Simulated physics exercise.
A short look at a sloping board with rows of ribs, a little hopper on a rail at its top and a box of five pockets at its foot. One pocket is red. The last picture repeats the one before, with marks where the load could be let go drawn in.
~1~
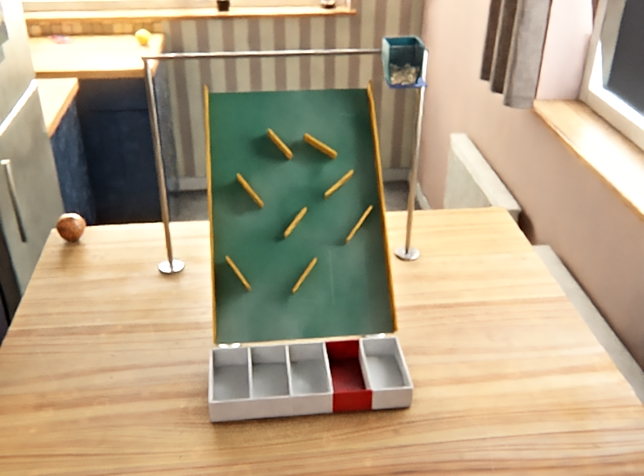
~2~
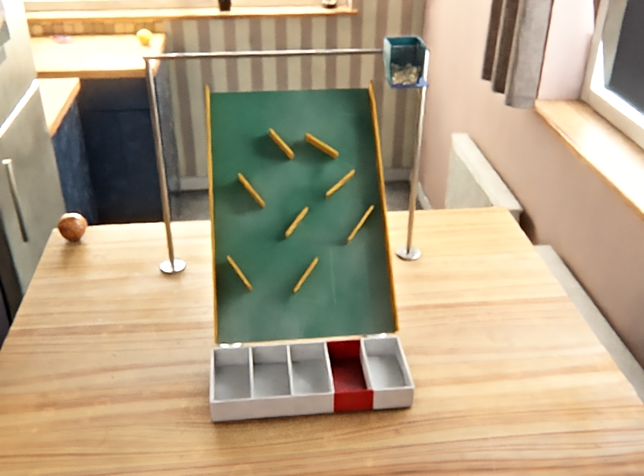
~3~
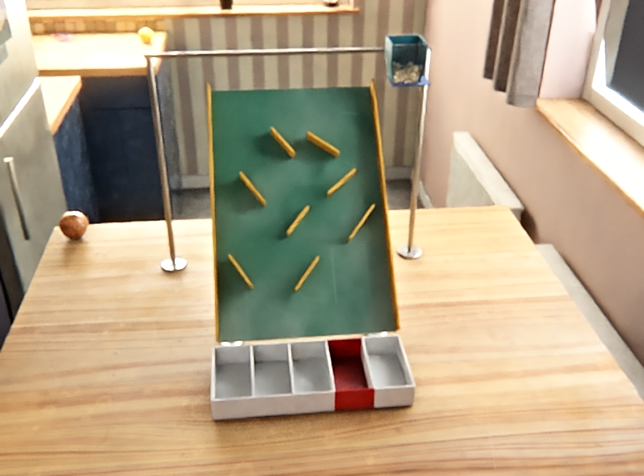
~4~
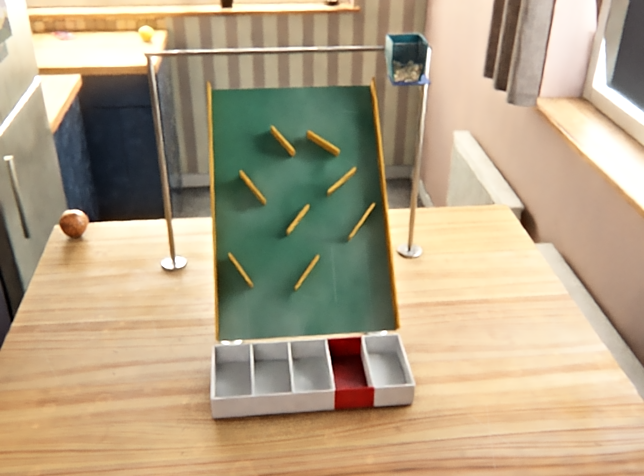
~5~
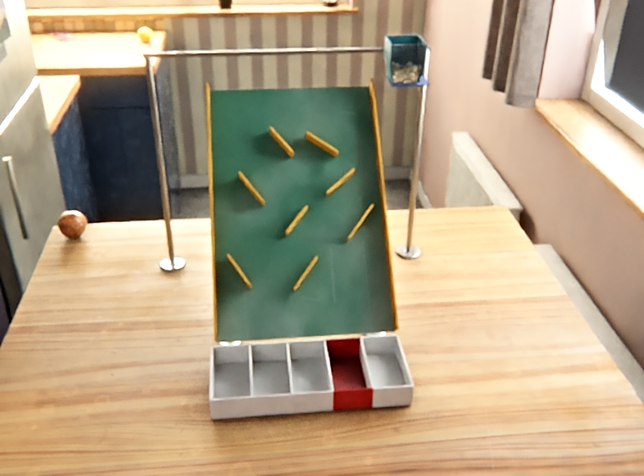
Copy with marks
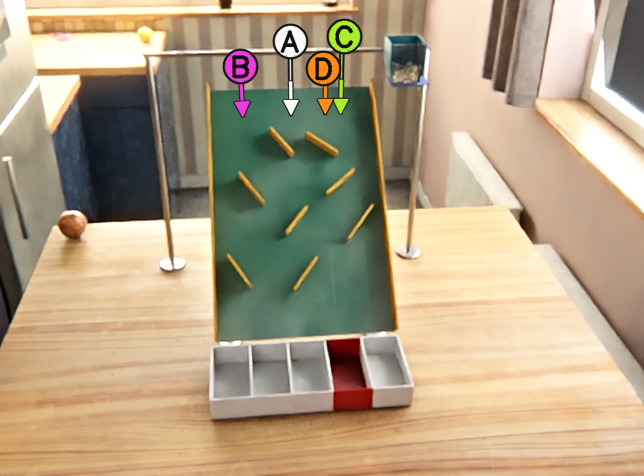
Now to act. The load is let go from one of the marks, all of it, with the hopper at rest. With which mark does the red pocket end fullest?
Choose A.
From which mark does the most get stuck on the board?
Mark D.
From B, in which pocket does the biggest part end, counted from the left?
The second from the left.
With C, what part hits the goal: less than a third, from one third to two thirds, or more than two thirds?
Less than a third.
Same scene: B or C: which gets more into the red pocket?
Mark C.
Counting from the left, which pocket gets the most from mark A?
The fourth from the left.
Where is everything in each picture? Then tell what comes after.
The first frame shows hopper at (402, 76), white beans, door shut.
The second frame shows ribs (270, 129) to (293, 154), (307, 134) to (338, 153), (239, 173) to (264, 204).
The third frame shows ribs (329, 192) to (356, 169), (288, 232) to (308, 206), (350, 238) to (374, 204).
The fourth frame shows ribs (229, 253) to (252, 284), (296, 287) to (318, 255).
The fifth frame shows red pocket at (353, 398), number 4 of 5 from the left.
On the marked copy, mark A meets the board at (291, 109); mark B meets the board at (242, 111); mark C meets the board at (340, 108); mark D meets the board at (325, 108).
If A is chosen, about half in the red pocket, about a third in other pockets, a small part held on the board.
If B is chosen, a stray few in the red pocket, most in other pockets, a small part outside the box.
If C is chosen, about a quarter in the red pocket, about two thirds in other pockets, a small part held on the board.
If D is chosen, a small part in the red pocket, about half in other pockets, about a third held on the board.
